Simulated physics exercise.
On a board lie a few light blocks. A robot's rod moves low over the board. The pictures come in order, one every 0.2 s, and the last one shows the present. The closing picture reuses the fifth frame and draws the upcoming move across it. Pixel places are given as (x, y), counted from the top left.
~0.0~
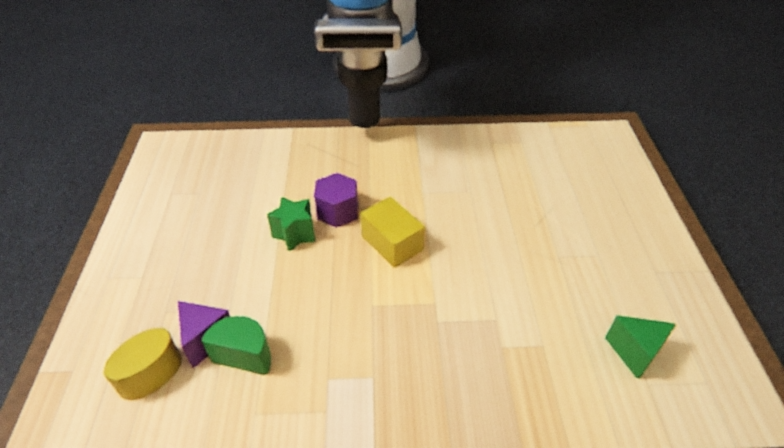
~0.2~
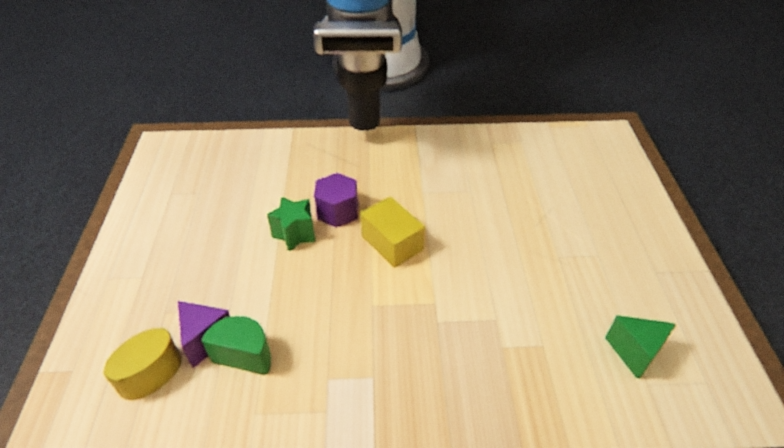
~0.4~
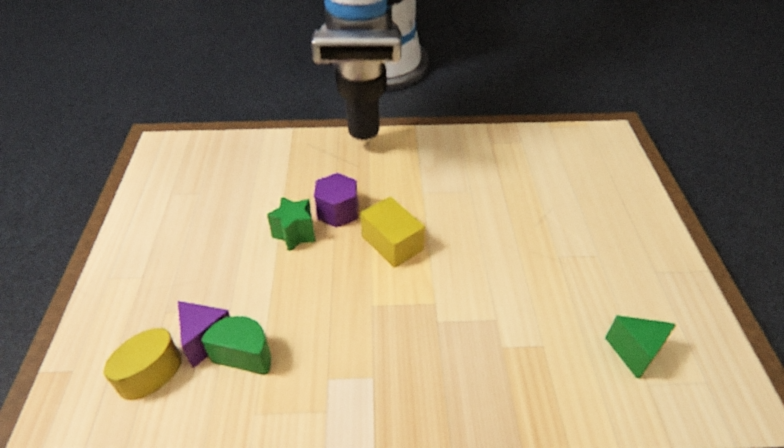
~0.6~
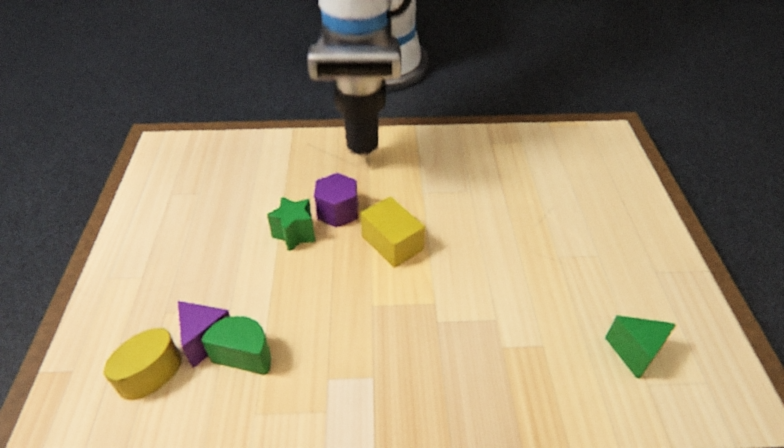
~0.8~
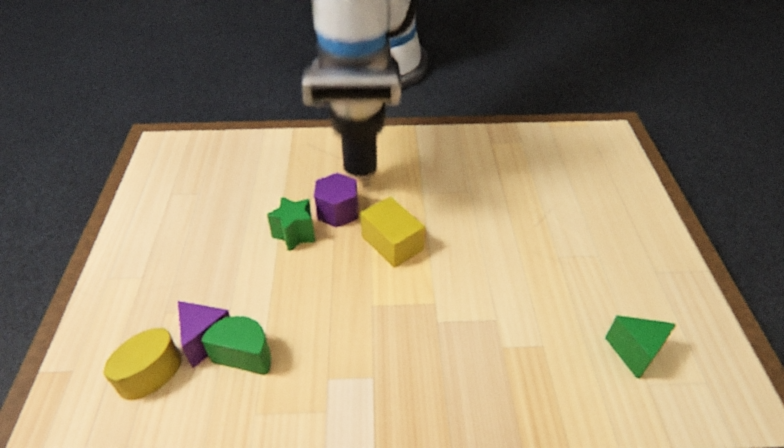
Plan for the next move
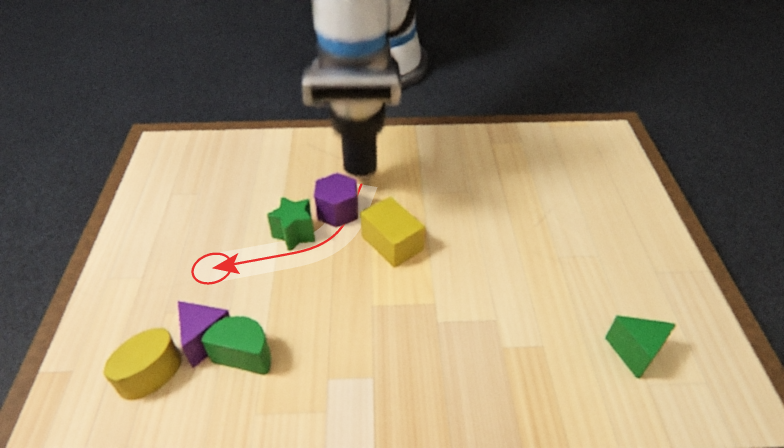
At first, a robot's dark rod hovers at the far edge of a wooden board scattered with green, purple and yellow blocks. It stays nearly still, then moves a short way toward the viewer, close to the purple hexagonal block and the yellow rectangle. None of the blocks move.
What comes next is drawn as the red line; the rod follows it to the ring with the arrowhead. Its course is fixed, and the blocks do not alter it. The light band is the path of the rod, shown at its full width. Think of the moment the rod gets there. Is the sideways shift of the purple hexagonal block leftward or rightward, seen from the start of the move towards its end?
It goes left.
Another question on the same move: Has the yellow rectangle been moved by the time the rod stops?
My answer is no.
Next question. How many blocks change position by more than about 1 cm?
The number is two.
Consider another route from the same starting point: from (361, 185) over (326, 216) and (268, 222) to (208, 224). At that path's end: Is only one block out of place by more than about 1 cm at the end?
No, it doesn't check out.
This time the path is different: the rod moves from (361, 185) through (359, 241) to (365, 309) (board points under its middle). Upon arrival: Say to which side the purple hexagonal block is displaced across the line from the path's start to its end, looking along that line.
It moves off to the right.
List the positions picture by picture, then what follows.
The first picture shows lower end of the rod at (365, 119), tops of blocks, green star-shaped block at (291, 211), purple hexagonal block at (336, 187), yellow rectangle at (392, 219).
The second picture shows rod at (365, 122), blocks as before.
The third picture shows rod at (364, 131), blocks as before.
The fourth picture shows rod at (363, 145), blocks as before.
The fifth picture shows rod at (360, 167), green star-shaped block at (291, 211), purple hexagonal block at (336, 187), yellow rectangle at (392, 219).
The drawn path runs from (361, 185) through (341, 228) and (283, 255) to (212, 268).
The first path, step by step. One third of the way, rod at (339, 211); green star-shaped block at (265, 222), turned 15° clockwise; purple hexagonal block at (304, 224), turned 35° clockwise.
Two thirds of the way, rod at (279, 238); green star-shaped block at (231, 229), turned 70° clockwise; purple hexagonal block at (246, 258).
At the end, rod at (206, 251); green star-shaped block at (179, 229), turned 120° clockwise; purple hexagonal block at (216, 276), turned 40° anticlockwise; yellow rectangle not moved.
